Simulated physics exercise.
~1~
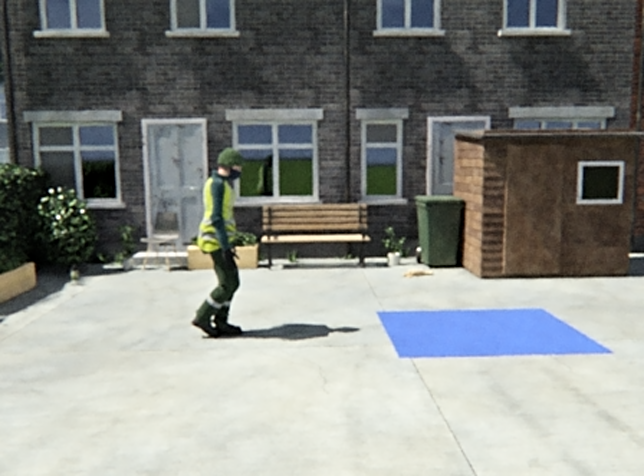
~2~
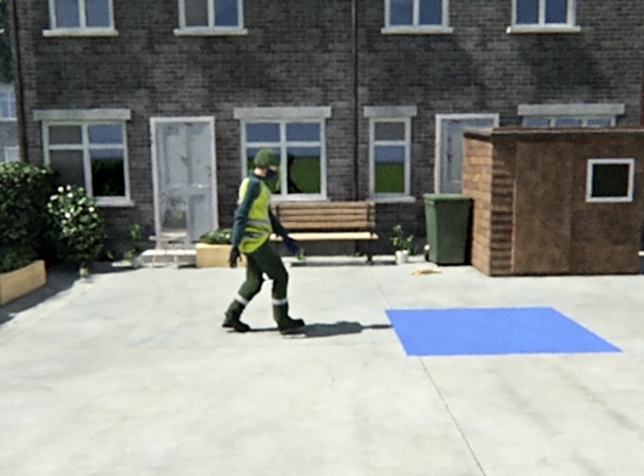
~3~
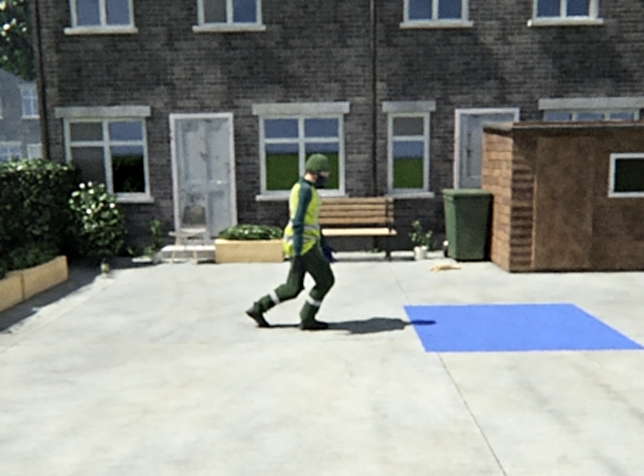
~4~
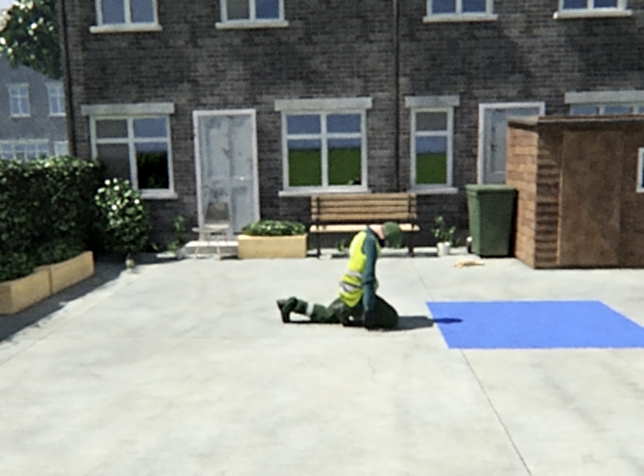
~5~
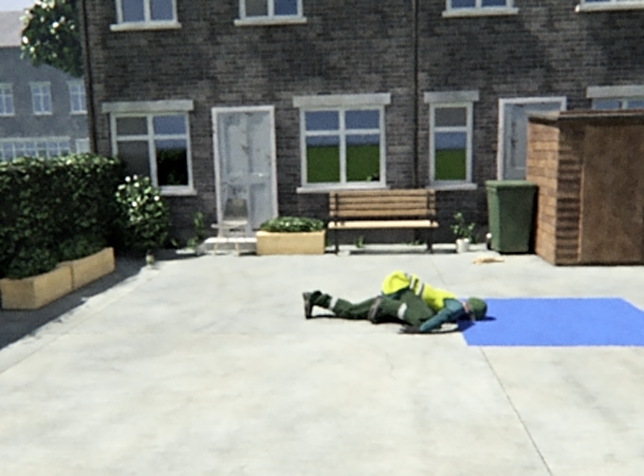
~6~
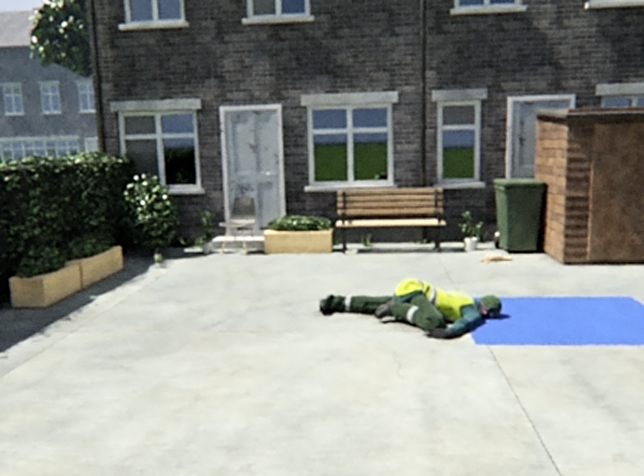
A person in a yellow high-visibility vest, dark trousers and a green cap walks right across a pale paved yard, towards a blue mat lying flat on the ground. Seen from across the yard, a dark brick terrace stands behind, with a wooden bench, a green bin and a brown shed at right, and a hedge at left. The view pans slightly left as the walker strides on, then drops to the knees and pitches forward. The person ends lying stretched out, head over the mat's near edge, chest and hips short of it.
